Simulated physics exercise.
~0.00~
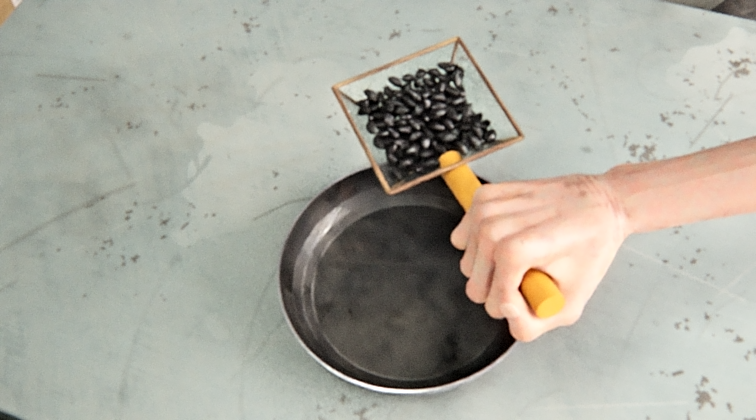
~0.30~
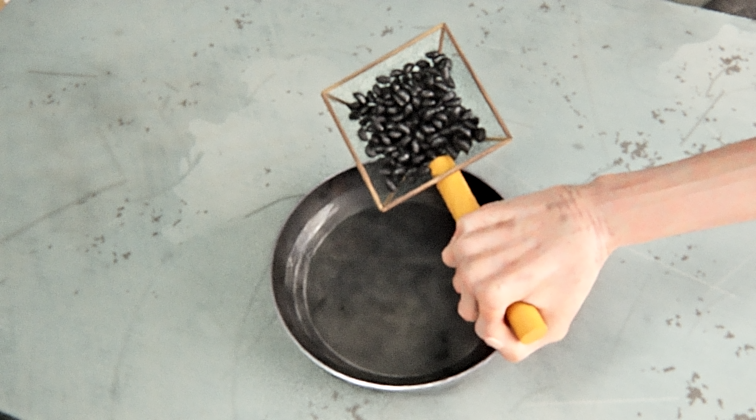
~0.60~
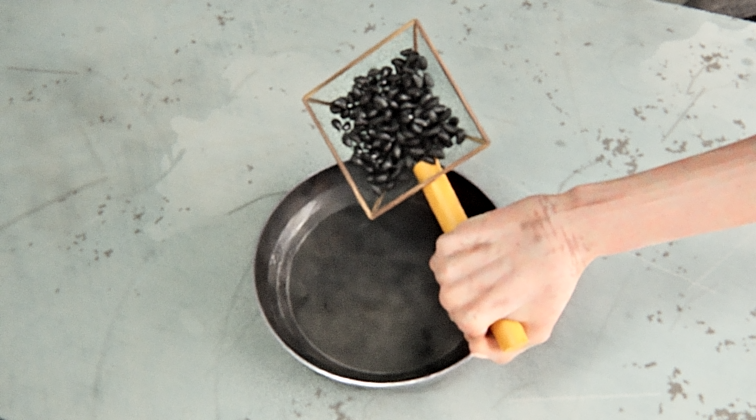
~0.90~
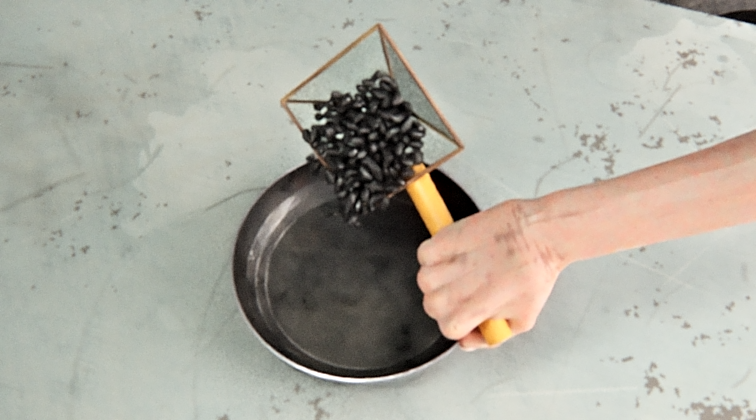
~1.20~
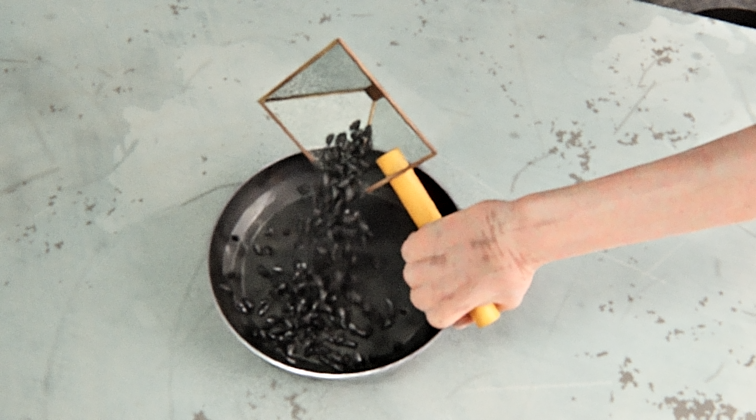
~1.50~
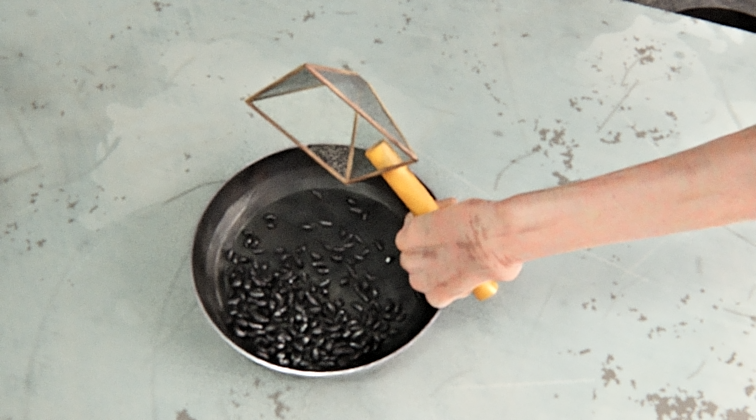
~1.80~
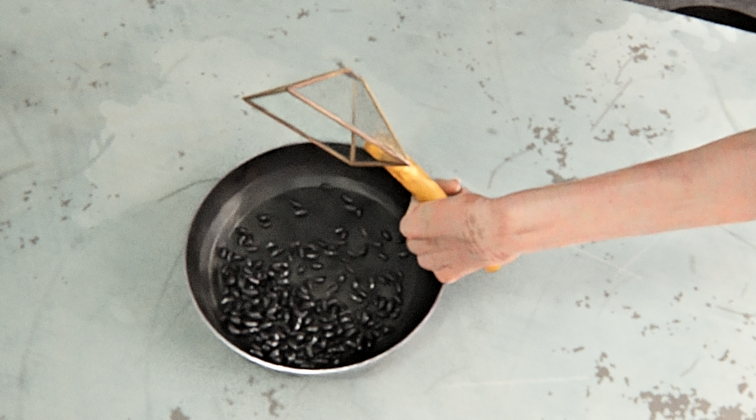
A hand tips a glass scoop by its yellow handle, emptying black beans into a pan.
